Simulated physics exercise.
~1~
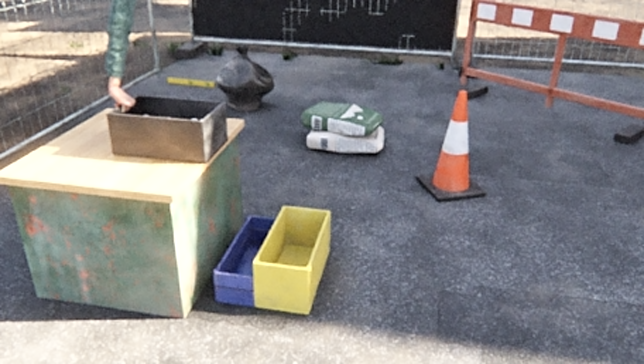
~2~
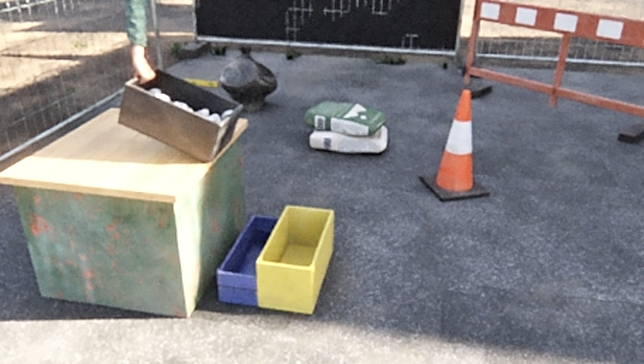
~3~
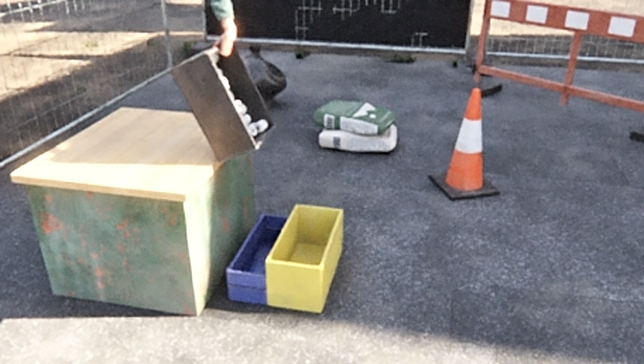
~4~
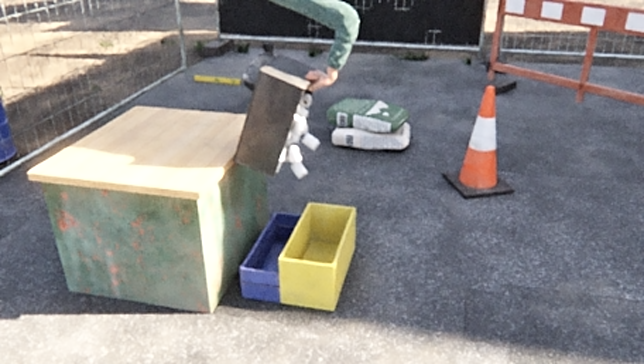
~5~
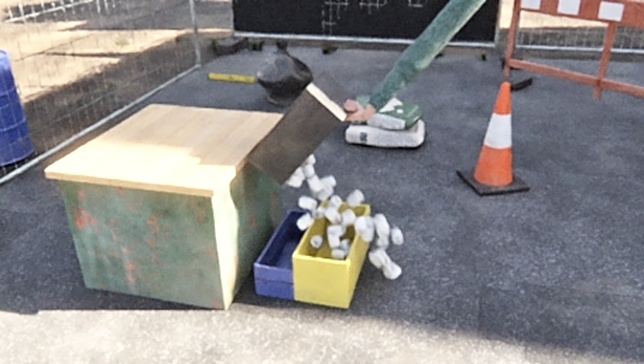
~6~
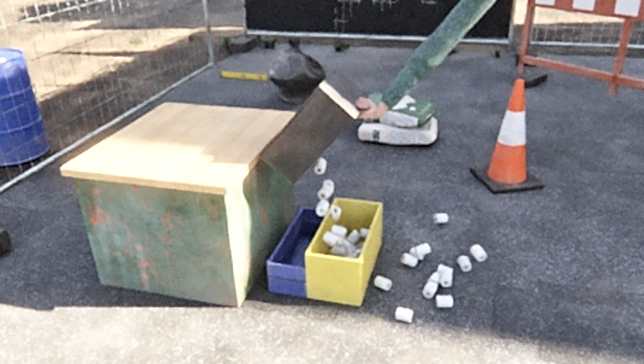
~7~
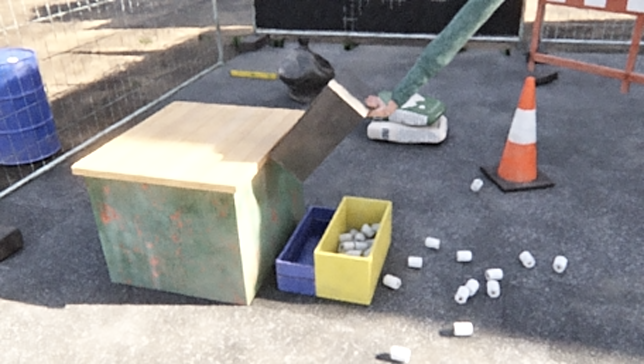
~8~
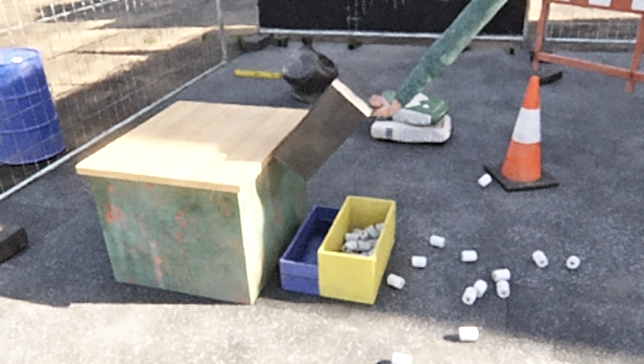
The clip opens on paved ground with a green-sided bench, a hand gripping a dark tote on its wooden top, and a blue tote and a yellow box standing to the right. The hand raises the tote and tips it rightward, showing small white rolls inside. As it turns past upright, the rolls slide out and tumble down toward the yellow box. Many drop inside, while others fall beyond it and roll right across the ground, one ending near the traffic cone. Finally the tote stays tilted, with a pile in the yellow box, scattered rolls beyond, and none visible in the blue tote.
